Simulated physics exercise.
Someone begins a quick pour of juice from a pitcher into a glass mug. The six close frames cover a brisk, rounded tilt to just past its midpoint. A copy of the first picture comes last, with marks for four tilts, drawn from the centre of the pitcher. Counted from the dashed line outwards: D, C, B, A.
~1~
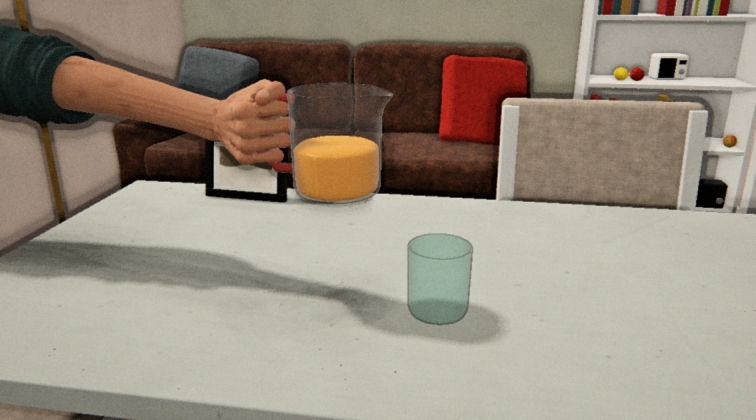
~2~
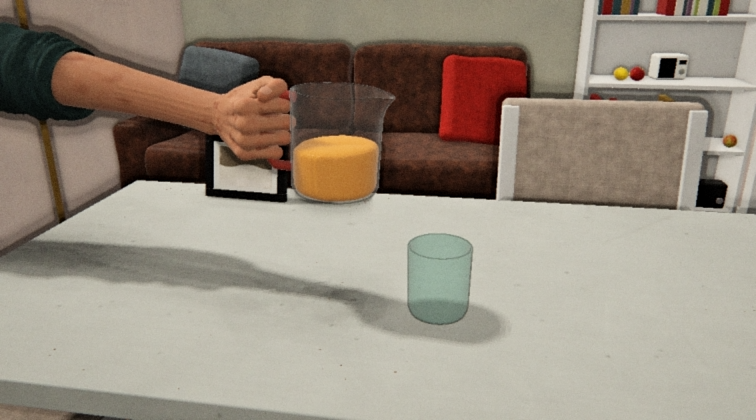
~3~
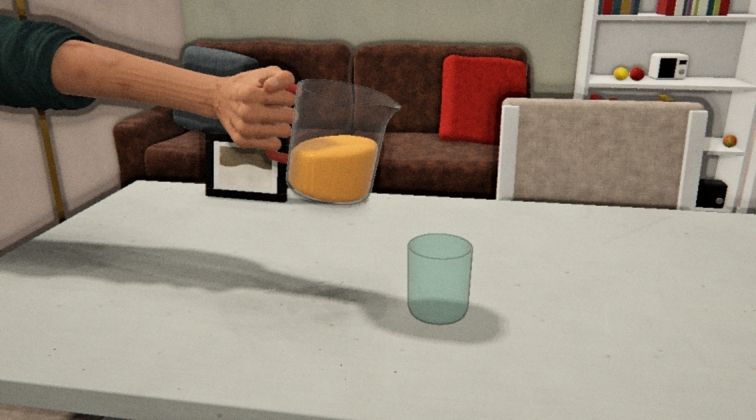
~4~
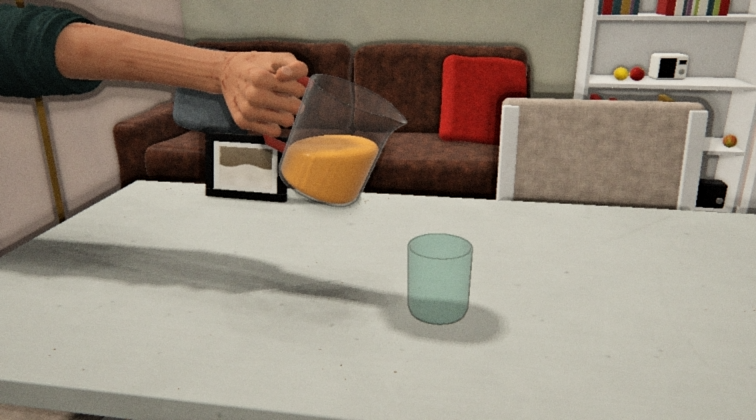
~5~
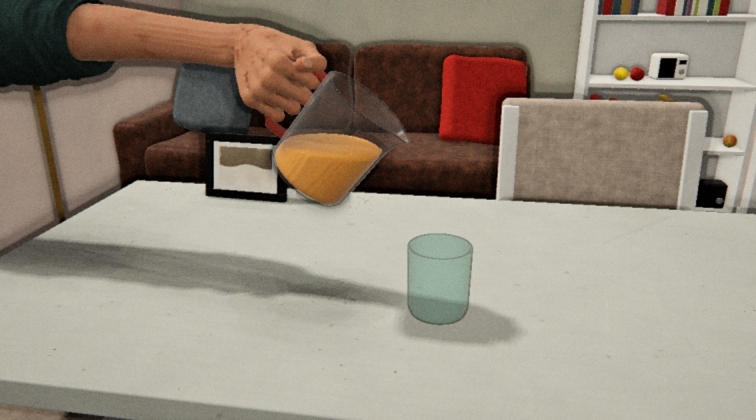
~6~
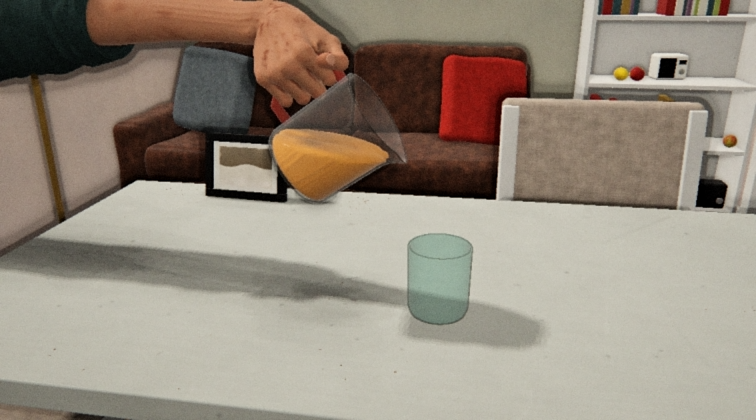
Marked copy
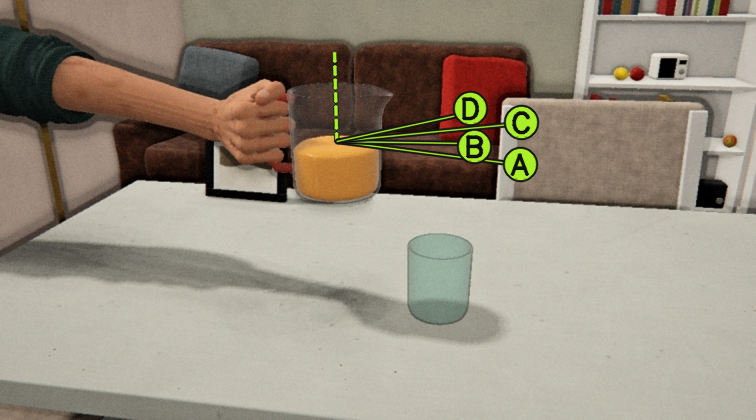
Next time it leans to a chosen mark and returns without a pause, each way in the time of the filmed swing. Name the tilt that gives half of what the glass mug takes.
Take D.
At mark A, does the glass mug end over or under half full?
Over.
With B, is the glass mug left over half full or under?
Over half.
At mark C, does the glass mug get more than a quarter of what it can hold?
Yes, it does.
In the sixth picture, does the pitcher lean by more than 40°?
Yes.
In lime, A at (503, 162); B at (457, 143); C at (504, 125); D at (454, 116).
With A, the glass mug ends with about 88 % of what it can hold; 8 % of the juice is spilt.
With B, the glass mug ends with about 76 % of what it can hold; 6 % of the juice is spilt.
With C, the glass mug ends with about 62 % of what it can hold; 6 % of the juice is spilt.
With D, the glass mug ends with about 49 % of what it can hold; 3 % of the juice is spilt.
